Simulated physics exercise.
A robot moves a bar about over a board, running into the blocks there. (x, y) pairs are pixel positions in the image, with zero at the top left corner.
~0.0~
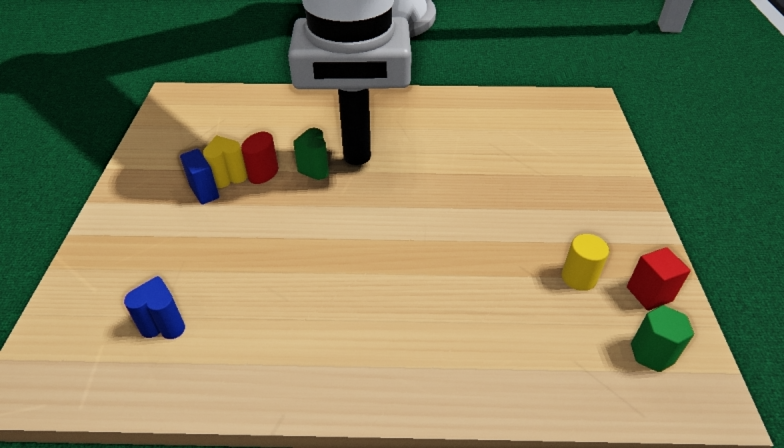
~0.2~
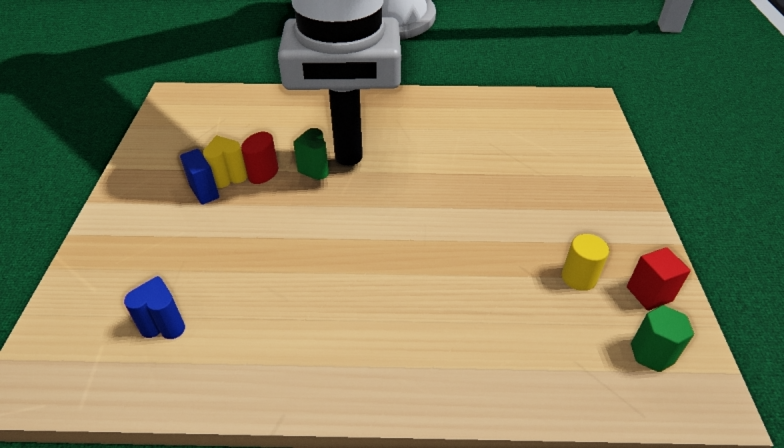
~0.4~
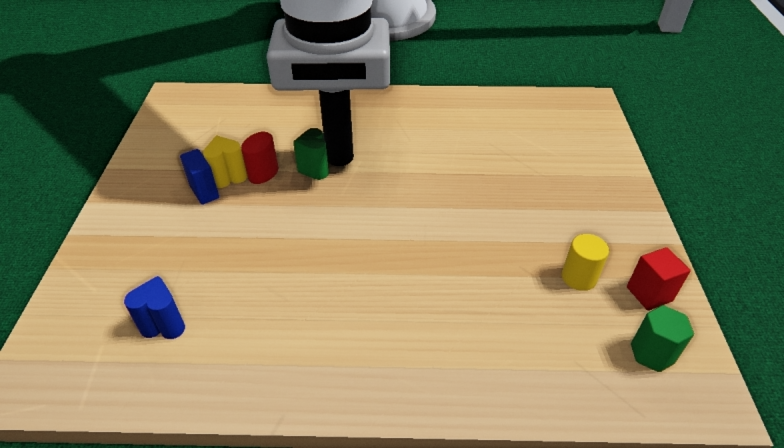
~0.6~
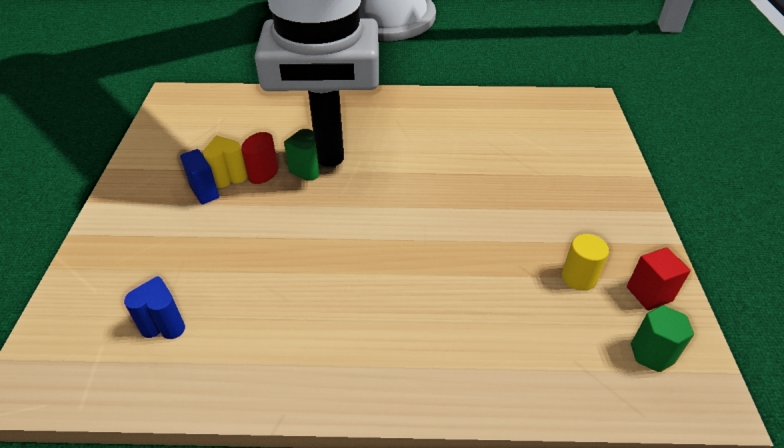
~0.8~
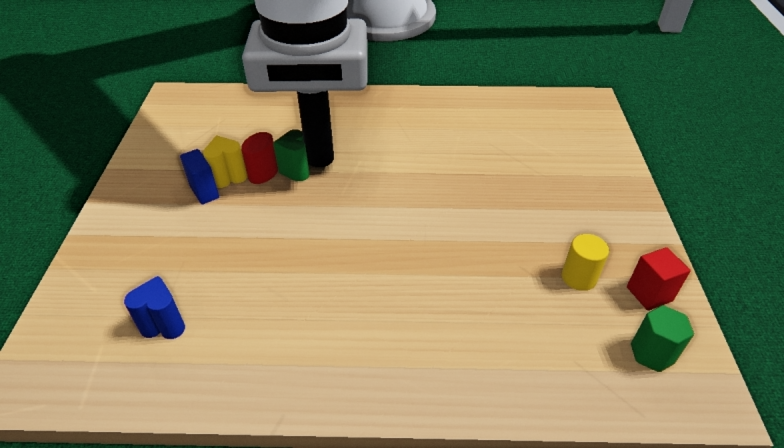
On a wooden board, a robot's black bar moves left and nudges a green block closer to a red oval block.
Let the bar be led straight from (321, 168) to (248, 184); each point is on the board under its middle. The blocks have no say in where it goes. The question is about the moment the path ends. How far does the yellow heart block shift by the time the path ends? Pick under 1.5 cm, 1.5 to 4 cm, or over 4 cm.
Beyond 4 cm.
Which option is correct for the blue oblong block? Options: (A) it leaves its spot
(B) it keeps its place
The one that fits is A, it leaves its spot.
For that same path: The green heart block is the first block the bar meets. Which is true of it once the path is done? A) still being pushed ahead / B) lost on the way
A - still being pushed ahead.
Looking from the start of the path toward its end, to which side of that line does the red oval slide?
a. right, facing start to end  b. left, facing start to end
My pick is a.
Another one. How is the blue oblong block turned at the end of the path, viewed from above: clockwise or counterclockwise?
Looking down, my answer is that the blue oblong block rotates anticlockwise.
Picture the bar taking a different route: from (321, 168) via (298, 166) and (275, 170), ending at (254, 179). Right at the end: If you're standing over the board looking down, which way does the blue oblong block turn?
The blue oblong block rotates counterclockwise.
The first path, step by step. Halfway along, bar at (283, 167); blue oblong block at (181, 164), turned 45° anticlockwise; yellow heart block at (184, 146); red oval at (221, 145), turned 25° clockwise; green heart block at (252, 147).
At the end, bar at (246, 176); blue oblong block at (177, 165), turned 45° anticlockwise; yellow heart block at (158, 141), turned 45° anticlockwise; red oval at (191, 144), turned 80° clockwise; green heart block at (213, 156).
